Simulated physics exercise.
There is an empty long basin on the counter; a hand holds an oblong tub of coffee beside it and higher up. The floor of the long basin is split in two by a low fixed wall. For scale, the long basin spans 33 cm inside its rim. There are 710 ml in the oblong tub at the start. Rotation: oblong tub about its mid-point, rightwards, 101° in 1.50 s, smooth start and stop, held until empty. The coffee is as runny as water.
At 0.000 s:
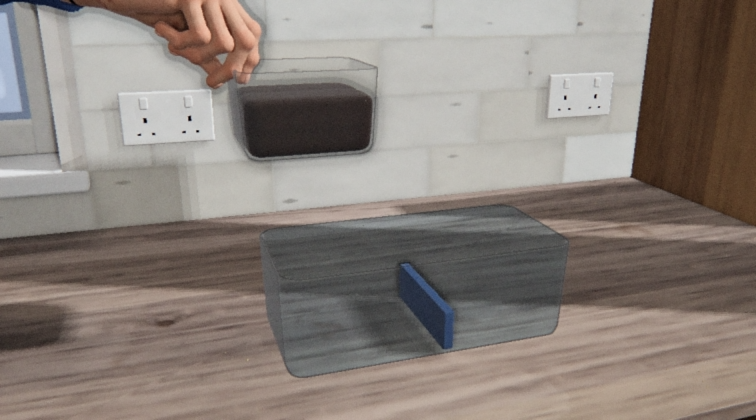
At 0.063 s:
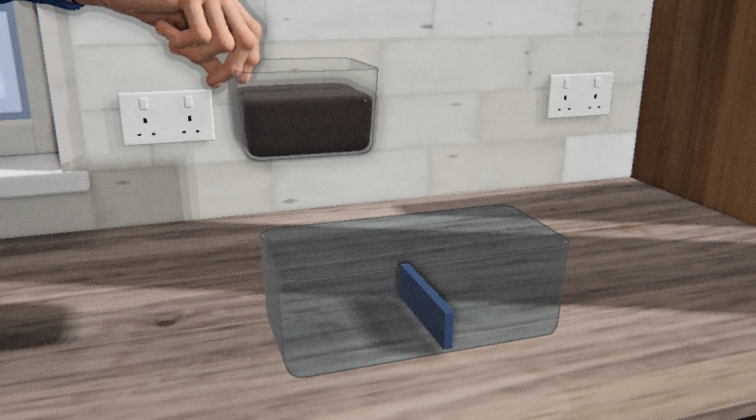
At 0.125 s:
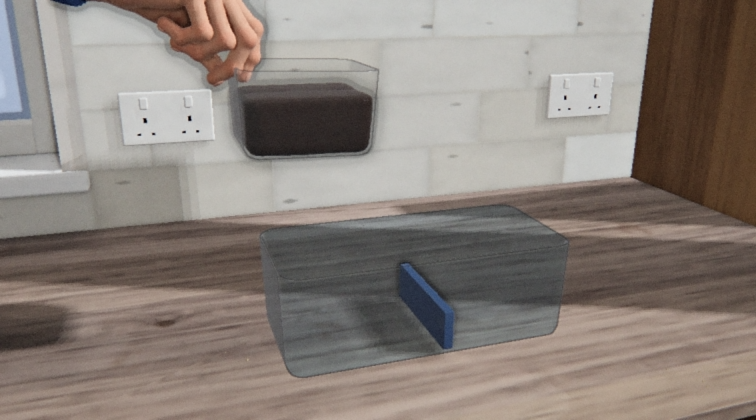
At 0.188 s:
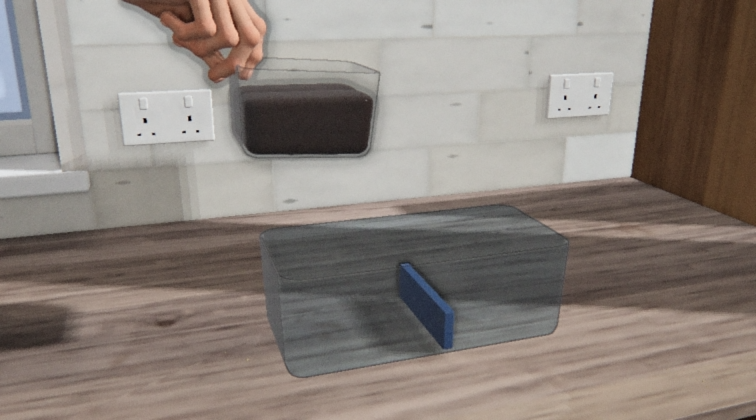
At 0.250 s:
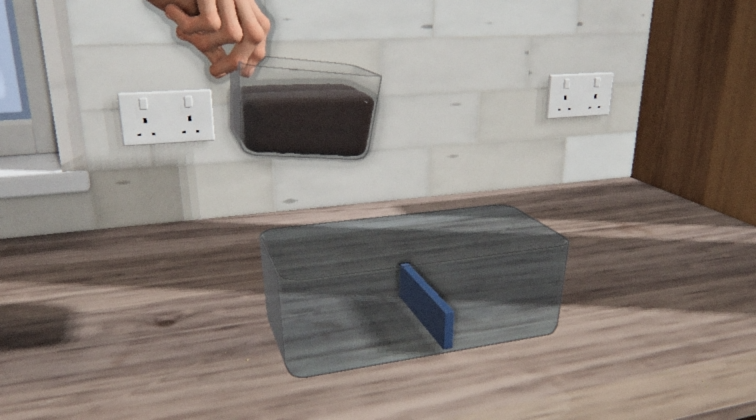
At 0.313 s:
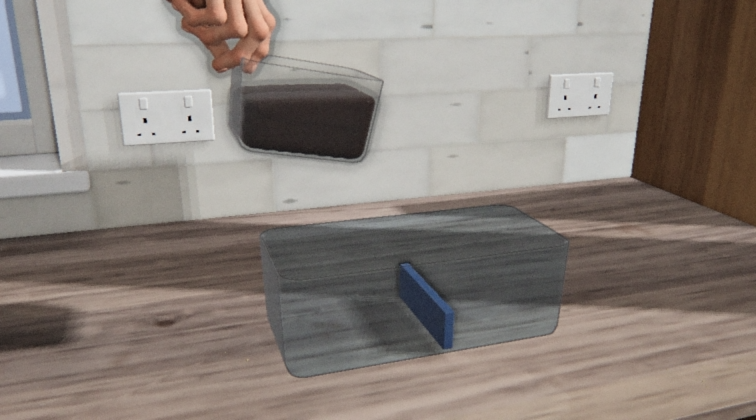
In this clip, a hand holds an oblong tub of dark coffee above and behind an empty long basin with a blue wall inside, on a wooden counter. The tub stays level at first, then tilts slightly, its right side lowering.
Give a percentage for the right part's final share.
My figure is 51 %.
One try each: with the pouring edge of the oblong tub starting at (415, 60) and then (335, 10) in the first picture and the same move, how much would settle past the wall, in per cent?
Roughly 90 per cent the first time and 25 per cent the second.
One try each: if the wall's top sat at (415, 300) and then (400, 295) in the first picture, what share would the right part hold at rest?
One try each: Around 55 percent and then around 75 percent.
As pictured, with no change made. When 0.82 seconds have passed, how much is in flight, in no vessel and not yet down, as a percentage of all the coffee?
Estimate: About 24 % of all of it.
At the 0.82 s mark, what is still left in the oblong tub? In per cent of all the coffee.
I'd estimate some 72 % remains.
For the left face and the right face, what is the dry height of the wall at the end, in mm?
Noted: Left near 32 mm, right near 28 mm.
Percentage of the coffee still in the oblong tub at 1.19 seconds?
Some 18 per cent.
After 0.82 s the tilt is 58° and 72 per cent is still to pour, 5 is left of the wall and 0 right of it.
After 1.19 s the tilt is 91° and 18 per cent is still to pour, 19 is left of the wall and 51 right of it.
After 1.58 s the tilt is 101° and 1 per cent is still to pour, 45 is left of the wall and 51 right of it.
After 2.00 s the tilt is 101° and 0 per cent is still to pour, 48 is left of the wall and 51 right of it.
In the end 48 per cent lies left of the wall, 51 right of it and 1 outside.
